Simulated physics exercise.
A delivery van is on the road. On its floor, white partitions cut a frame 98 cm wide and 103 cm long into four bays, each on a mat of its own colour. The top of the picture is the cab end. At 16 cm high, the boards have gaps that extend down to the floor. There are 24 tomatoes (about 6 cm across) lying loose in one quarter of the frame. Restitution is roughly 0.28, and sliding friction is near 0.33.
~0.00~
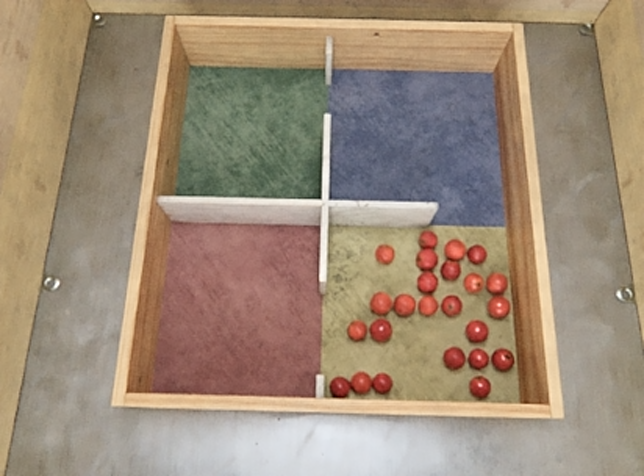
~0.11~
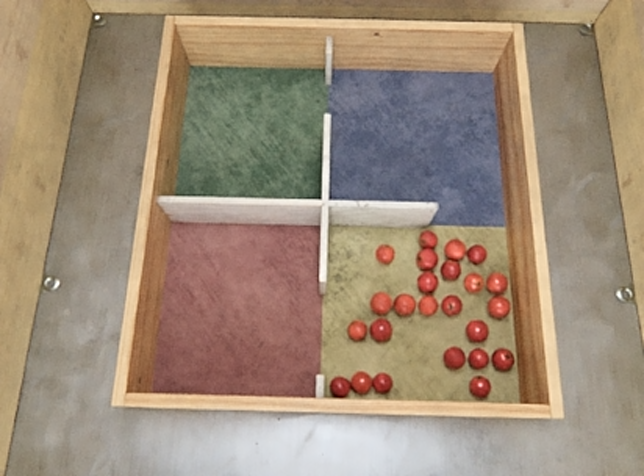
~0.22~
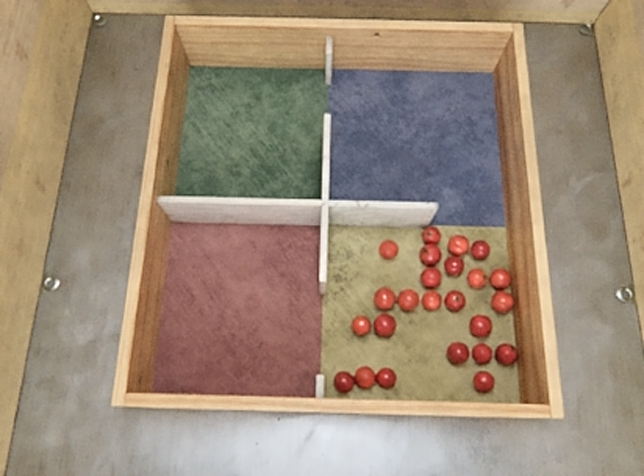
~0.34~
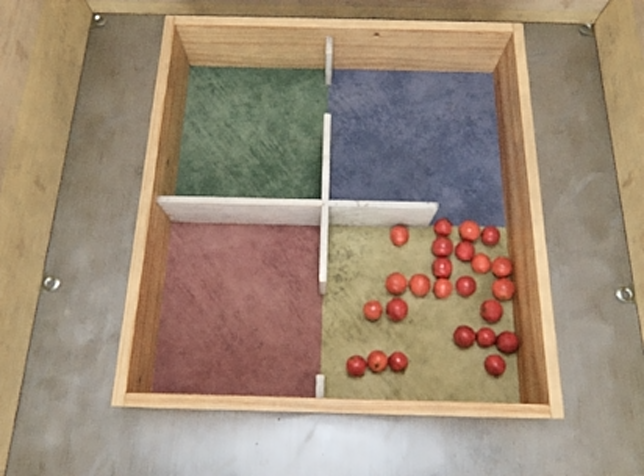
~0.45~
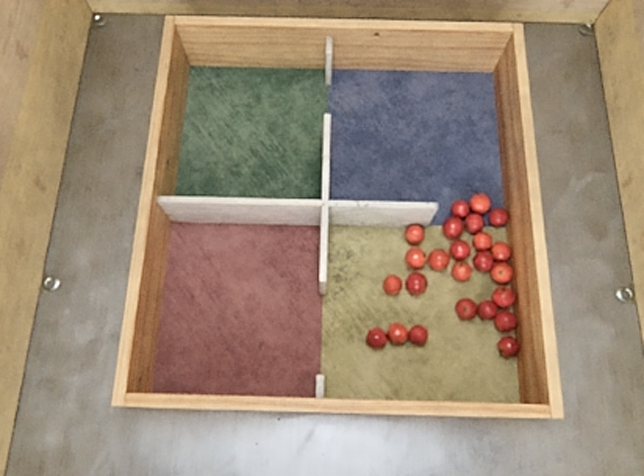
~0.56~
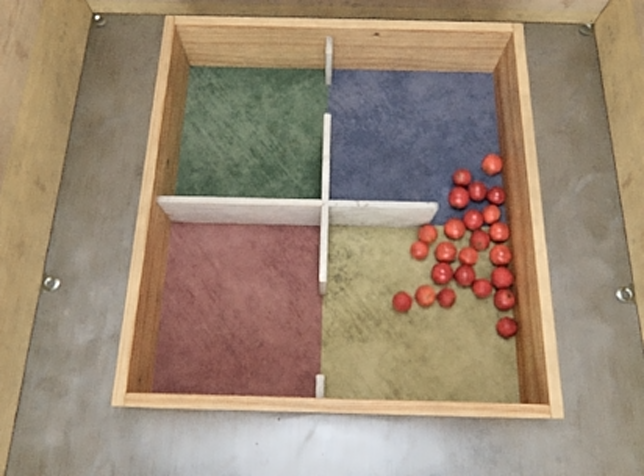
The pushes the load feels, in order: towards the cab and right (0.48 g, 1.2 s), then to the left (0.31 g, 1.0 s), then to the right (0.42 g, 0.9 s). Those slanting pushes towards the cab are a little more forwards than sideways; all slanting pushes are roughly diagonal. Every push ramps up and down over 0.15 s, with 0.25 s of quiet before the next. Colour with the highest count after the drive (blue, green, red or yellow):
Blue mat.
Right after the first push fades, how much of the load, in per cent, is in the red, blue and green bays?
At that point the split is red 0, blue 100, green 0 per cent.
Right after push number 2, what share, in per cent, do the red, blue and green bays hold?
By that time it's red at 0 percent, blue at 50 percent and green at 50 percent.
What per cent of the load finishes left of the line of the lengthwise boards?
Share: About 20 in a hundred.
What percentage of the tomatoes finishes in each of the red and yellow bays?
The red bay holds 0 per cent and the yellow bay 0 per cent.
After push 1 (1.44 s), 23 in the blue bay and 1 in the yellow bay.
After push 2 (2.69 s), 12 in the blue bay, 11 in the green bay and 1 in the yellow bay.
After push 3 (3.84 s), 18 in the blue bay, 5 in the green bay and 1 in the yellow bay.
Outcome (at 4.24 s), 18 in the blue bay, 5 in the green bay and 1 in the yellow bay.
